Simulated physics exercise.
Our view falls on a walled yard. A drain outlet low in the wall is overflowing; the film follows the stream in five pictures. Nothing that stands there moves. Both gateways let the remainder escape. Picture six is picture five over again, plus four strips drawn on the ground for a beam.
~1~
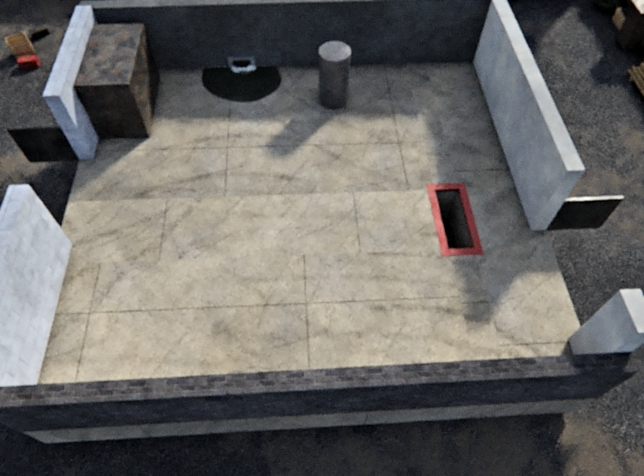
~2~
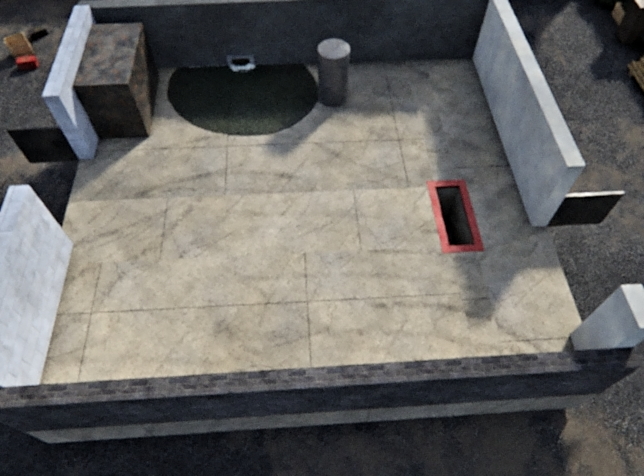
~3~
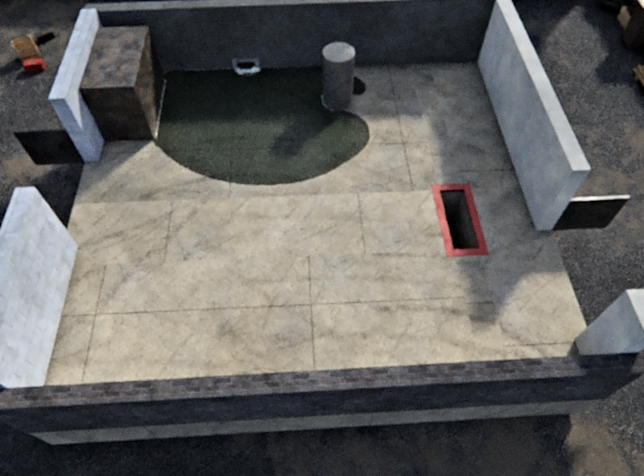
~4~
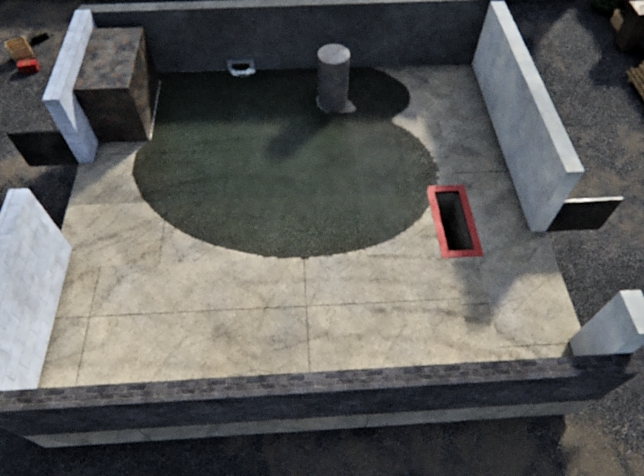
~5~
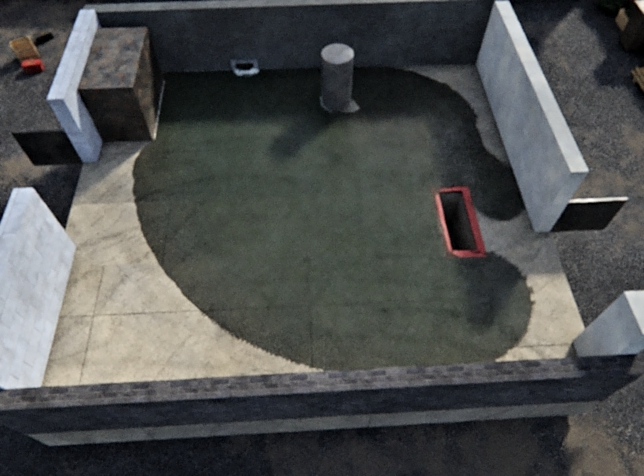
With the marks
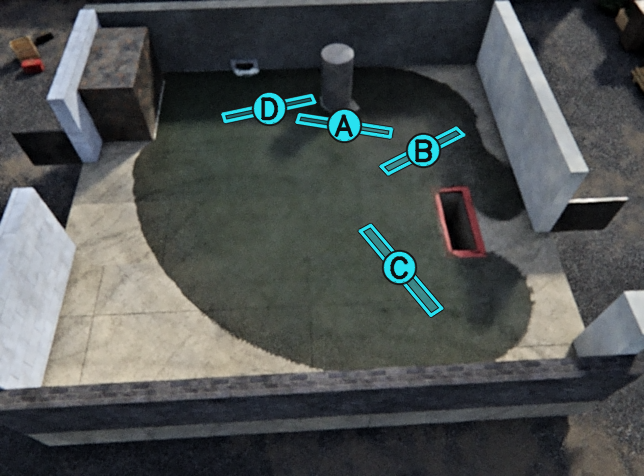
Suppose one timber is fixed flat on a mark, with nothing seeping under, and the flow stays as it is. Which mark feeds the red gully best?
Best: C.
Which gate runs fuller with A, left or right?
The right gate.
On the marked copy, A from (298, 118) to (390, 133); B from (384, 170) to (459, 131); C from (365, 228) to (436, 311); D from (224, 117) to (313, 98).
With A, about 20 % of the stream goes into the red gully, about 80 % out by the gates.
With B, about 20 % of the stream goes into the red gully, about 80 % out by the gates.
With C, about 26 % of the stream goes into the red gully, about 74 % out by the gates.
With D, about 20 % of the stream goes into the red gully, about 80 % out by the gates.
